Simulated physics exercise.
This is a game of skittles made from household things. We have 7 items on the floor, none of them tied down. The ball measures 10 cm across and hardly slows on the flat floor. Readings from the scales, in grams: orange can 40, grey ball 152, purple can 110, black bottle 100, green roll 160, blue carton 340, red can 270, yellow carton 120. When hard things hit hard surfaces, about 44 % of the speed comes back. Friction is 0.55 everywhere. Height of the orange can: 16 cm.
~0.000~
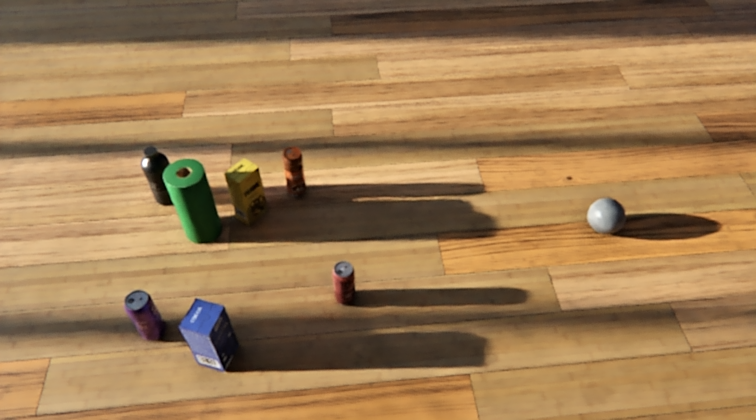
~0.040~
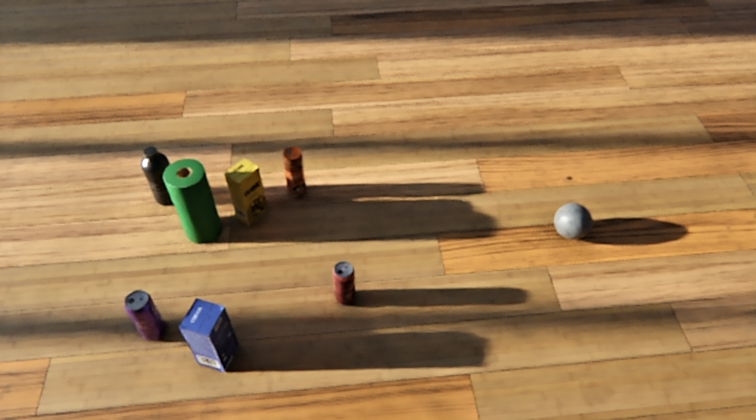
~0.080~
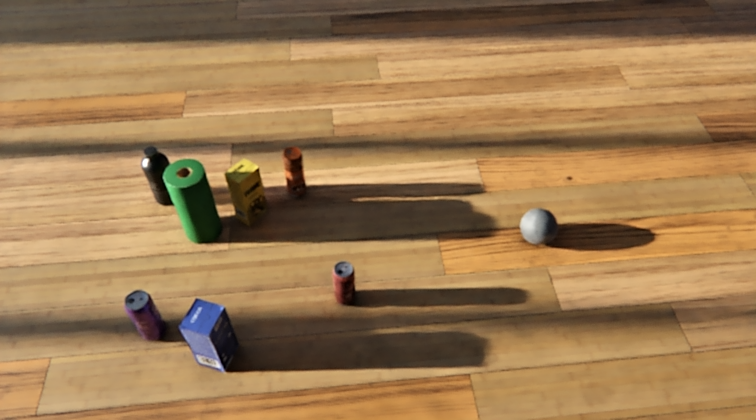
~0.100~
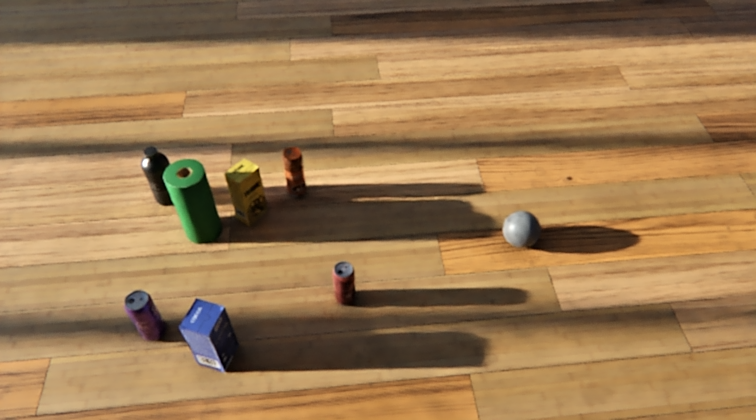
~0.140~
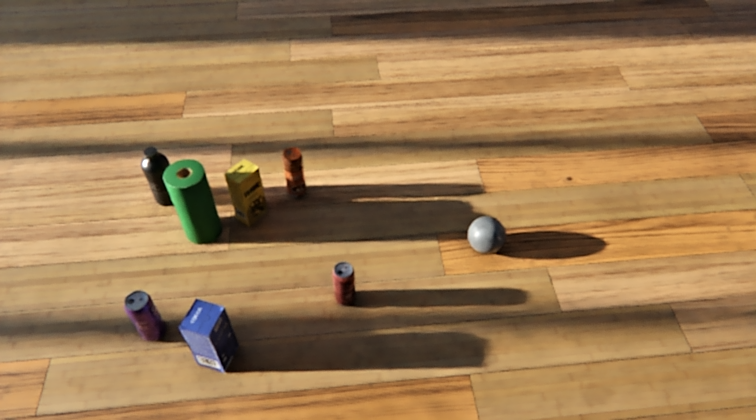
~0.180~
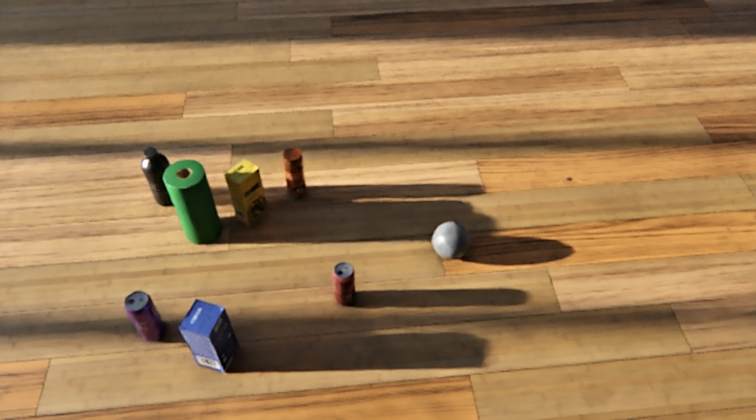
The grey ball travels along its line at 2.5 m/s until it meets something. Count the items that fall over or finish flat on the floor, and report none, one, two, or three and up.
Count: None.
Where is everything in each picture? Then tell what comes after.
In the first picture, ball has run 0 cm; grey ball (607, 216); orange can (295, 173); purple can (146, 316).
In the second picture, ball has run 10 cm; grey ball (573, 221); blue carton (211, 336).
In the third picture, ball has run 20 cm; grey ball (539, 226); yellow carton (247, 193).
In the fourth picture, ball has run 25 cm; grey ball (522, 229); green roll (195, 203).
In the fifth picture, ball has run 35 cm; grey ball (487, 235); red can (344, 285).
In the sixth picture, ball has run 45 cm; grey ball (452, 241); orange can (295, 174); purple can (146, 317).
After 0.38 s, ball has run 95 cm; grey ball near (267, 269).
After 0.58 s, ball has run 144 cm; grey ball near (68, 299).
After 0.78 s, things are still on the move.
After 0.98 s, orange can resting near (295, 174); purple can resting near (146, 317).
By the end (1.1 s), all 7 in place, give or take 8 cm. Seen from the same camera at the end, orange can near (295, 174), purple can near (146, 317).
